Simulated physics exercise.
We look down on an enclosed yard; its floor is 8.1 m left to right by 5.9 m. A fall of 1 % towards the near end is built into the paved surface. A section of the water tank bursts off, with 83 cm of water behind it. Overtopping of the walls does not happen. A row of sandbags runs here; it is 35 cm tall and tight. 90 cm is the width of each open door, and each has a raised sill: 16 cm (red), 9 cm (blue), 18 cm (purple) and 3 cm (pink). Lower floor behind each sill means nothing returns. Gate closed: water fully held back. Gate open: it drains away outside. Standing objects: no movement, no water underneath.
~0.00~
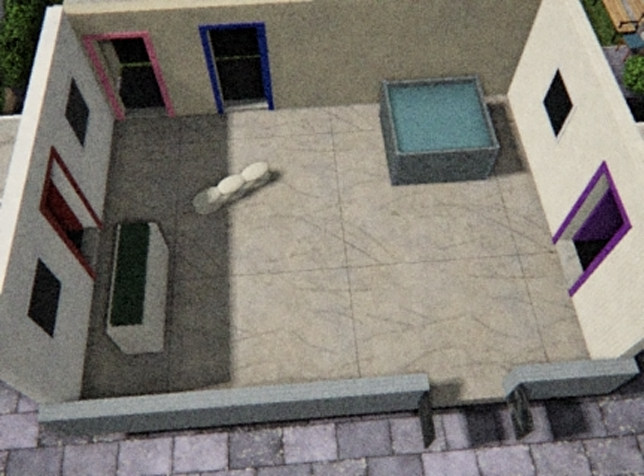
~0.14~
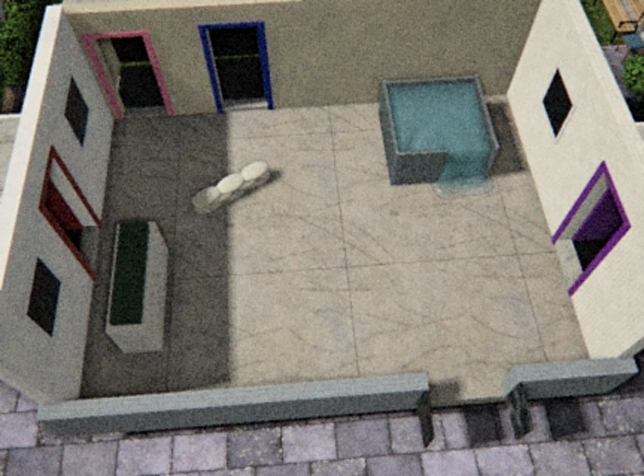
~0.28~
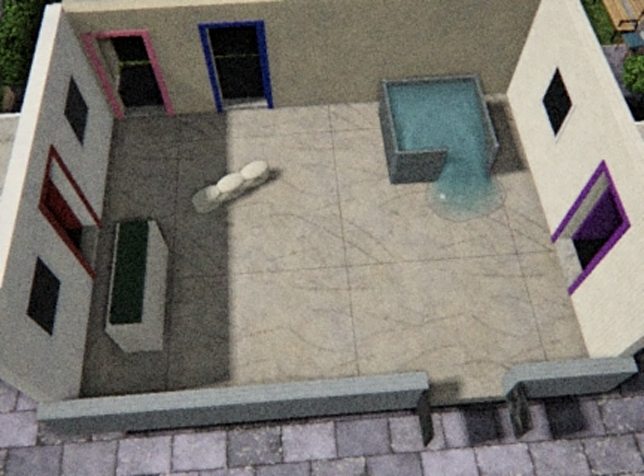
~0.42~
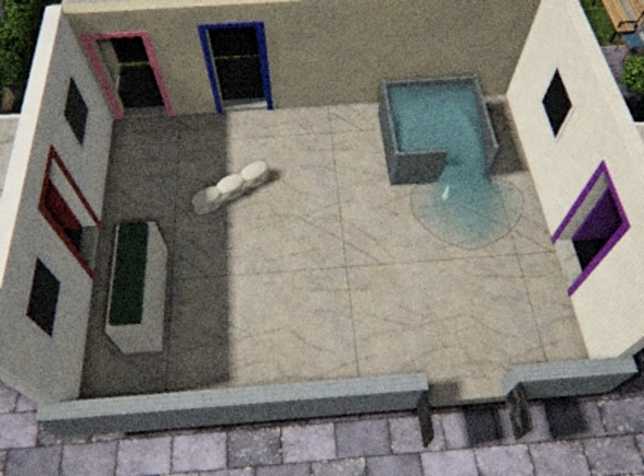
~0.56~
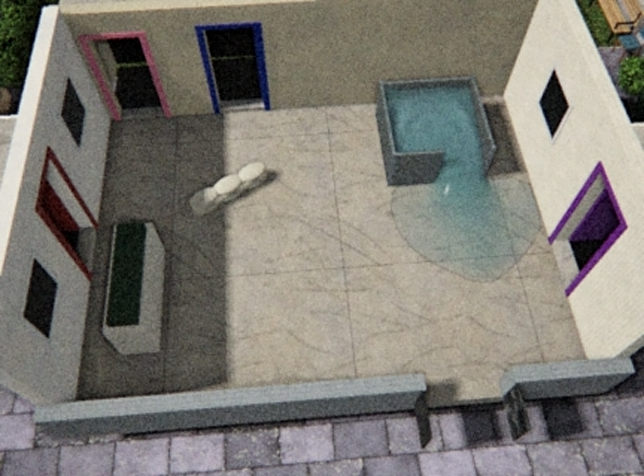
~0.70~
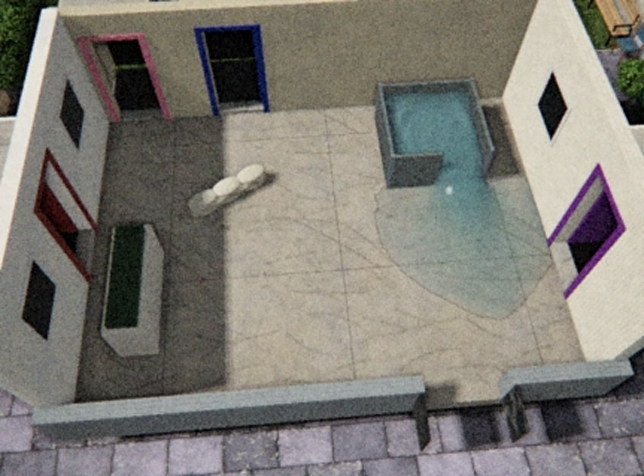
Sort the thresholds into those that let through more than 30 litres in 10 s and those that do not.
Sorted: Red door does not; blue door does not; purple door does not; pink door does not.
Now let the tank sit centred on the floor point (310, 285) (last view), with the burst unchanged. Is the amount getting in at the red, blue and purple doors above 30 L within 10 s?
Well, red ends up inside the mark, blue ends up inside the mark and purple ends up inside the mark.
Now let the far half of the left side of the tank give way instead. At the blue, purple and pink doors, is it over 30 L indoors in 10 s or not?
Result: Blue limit not passed, purple limit not passed, pink limit passed.
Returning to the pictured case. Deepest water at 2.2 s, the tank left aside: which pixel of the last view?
Around (572, 376).
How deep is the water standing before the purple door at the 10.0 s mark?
Roughly 6.0 centimetres.
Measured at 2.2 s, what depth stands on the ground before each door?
In cm: Red 0, blue 0, purple 18, pink 0.
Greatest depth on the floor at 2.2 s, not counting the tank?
Roughly 46 cm.
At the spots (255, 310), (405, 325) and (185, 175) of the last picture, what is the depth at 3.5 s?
0, 9 and 0 cm, respectively.
After 1.4 s water covers 25 % of the floor and is deepest (50 cm) near (584, 376); red door not reached, blue door not reached, purple door 23 cm at the sill, 0 L in, pink door not reached.
After 2.2 s water covers 30 % of the floor and is deepest (46 cm) near (572, 376); red door not reached, blue door not reached, purple door 18 cm at the sill, 5 L in, pink door not reached.
After 3.5 s water covers 35 % of the floor and is deepest (26 cm) near (547, 367); red door not reached, blue door not reached, purple door 13 cm at the sill, 6 L in, pink door not reached.
After 6.0 s water covers 55 % of the floor and is deepest (17 cm) near (73, 418); red door not reached, blue door not reached, purple door 12 cm at the sill, 6 L in, pink door not reached.
After 10.0 s water covers 75 % of the floor and is deepest (10 cm) near (85, 417); red door 6 cm at the sill, 0 L in, blue door not reached, purple door 6 cm at the sill, 6 L in, pink door 6 cm at the sill, 5 L in.
